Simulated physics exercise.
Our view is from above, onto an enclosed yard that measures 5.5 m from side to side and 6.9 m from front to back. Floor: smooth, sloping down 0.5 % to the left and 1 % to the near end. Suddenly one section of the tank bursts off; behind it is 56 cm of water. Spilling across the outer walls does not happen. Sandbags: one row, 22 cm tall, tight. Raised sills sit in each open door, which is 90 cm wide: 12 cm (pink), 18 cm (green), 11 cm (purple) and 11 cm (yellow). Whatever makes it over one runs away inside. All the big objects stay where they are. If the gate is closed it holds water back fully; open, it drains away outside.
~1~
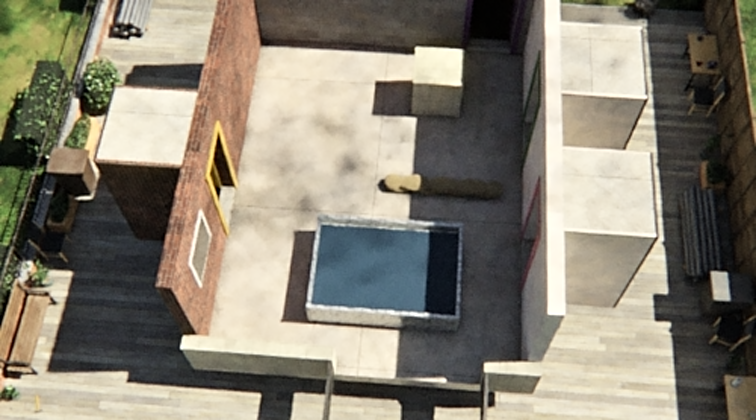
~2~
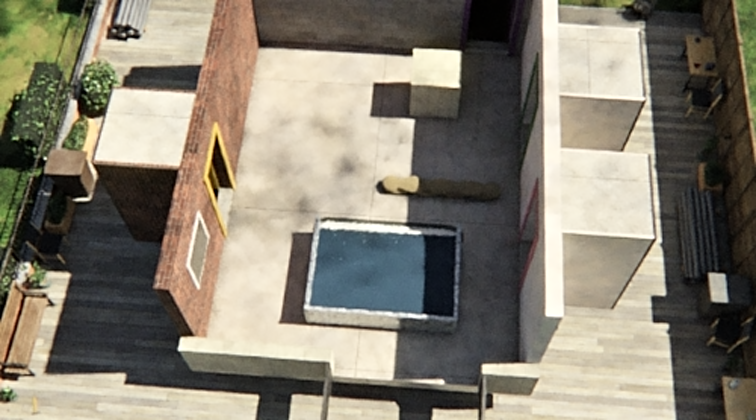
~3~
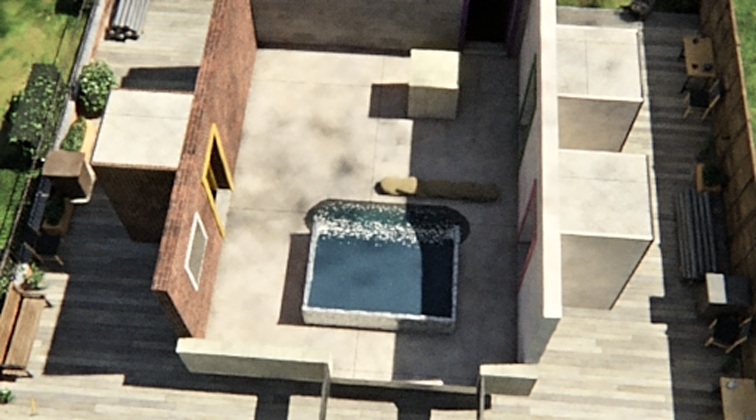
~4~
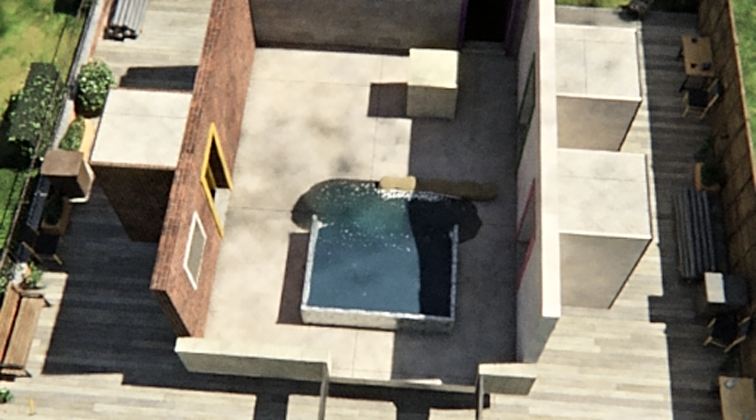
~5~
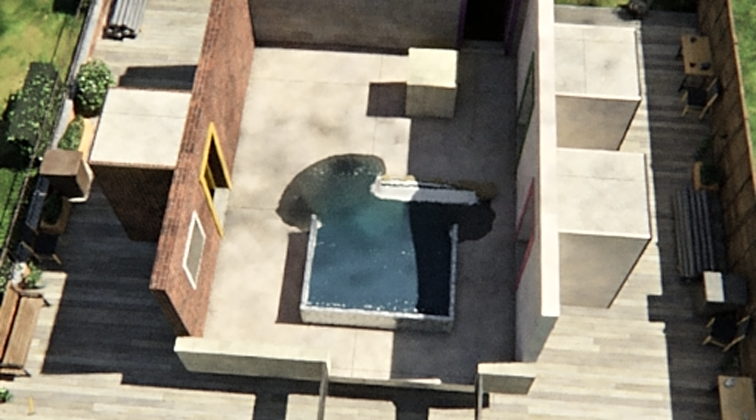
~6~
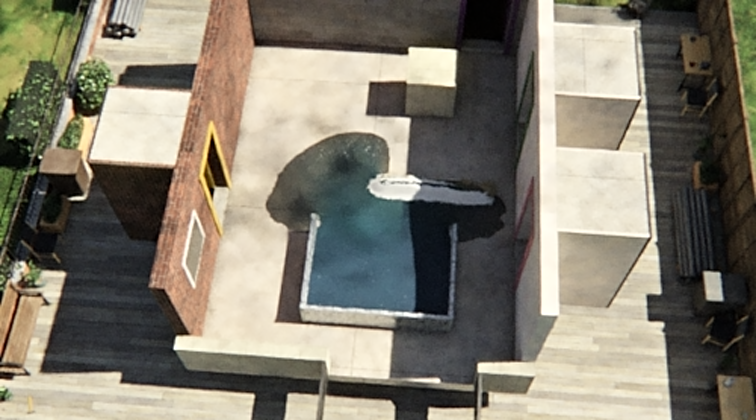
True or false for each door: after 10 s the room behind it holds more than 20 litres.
Pink door: False; green door: False; purple door: False; yellow door: False.
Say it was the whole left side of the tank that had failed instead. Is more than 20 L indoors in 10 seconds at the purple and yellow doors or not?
Then: Purple under, yellow over.
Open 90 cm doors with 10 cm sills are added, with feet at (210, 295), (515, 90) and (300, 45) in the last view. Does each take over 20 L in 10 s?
The first one doesn't reach it, the second one doesn't reach it, and the third one exceeds it.
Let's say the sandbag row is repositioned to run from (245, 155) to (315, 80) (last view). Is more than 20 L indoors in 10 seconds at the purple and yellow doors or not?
Checking the limit, purple is too much, yellow is fine.
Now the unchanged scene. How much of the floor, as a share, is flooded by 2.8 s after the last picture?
Close to 75 in a hundred.
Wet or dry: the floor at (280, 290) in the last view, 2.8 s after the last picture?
By then the spot is spared.
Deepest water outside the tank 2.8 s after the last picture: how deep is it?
Around 24 centimetres.
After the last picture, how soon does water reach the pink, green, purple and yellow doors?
So, pink at 0.8 s, then green at 1.0 s, purple at 2.2 s, and yellow at 1.6 s.
Then, 0.7 s after the last picture water covers 40 % of the floor and is deepest (38 cm) near (398, 201); pink door not reached, green door not reached, purple door not reached, yellow door not reached.
Then, 1.5 s after the last picture water covers 60 % of the floor and is deepest (29 cm) near (511, 217); pink door 12 cm at the sill, 0 L in, green door 5 cm at the sill, 0 L in, purple door not reached, yellow door not reached.
Then, 2.8 s after the last picture water covers 75 % of the floor and is deepest (24 cm) near (250, 75); pink door 11 cm at the sill, 4 L in, green door 3 cm at the sill, 0 L in, purple door 6 cm at the sill, 0 L in, yellow door 8 cm at the sill, 0 L in.
Then, 5.3 s after the last picture water covers 85 % of the floor and is deepest (12 cm) near (315, 179); pink door 4 cm at the sill, 6 L in, green door 4 cm at the sill, 0 L in, purple door 8 cm at the sill, 2 L in, yellow door 7 cm at the sill, 0 L in.
Then, 9.3 s after the last picture water covers 95 % of the floor and is deepest (13 cm) near (201, 351); pink door 4 cm at the sill, 6 L in, green door 7 cm at the sill, 0 L in, purple door 3 cm at the sill, 2 L in, yellow door 8 cm at the sill, 0 L in.
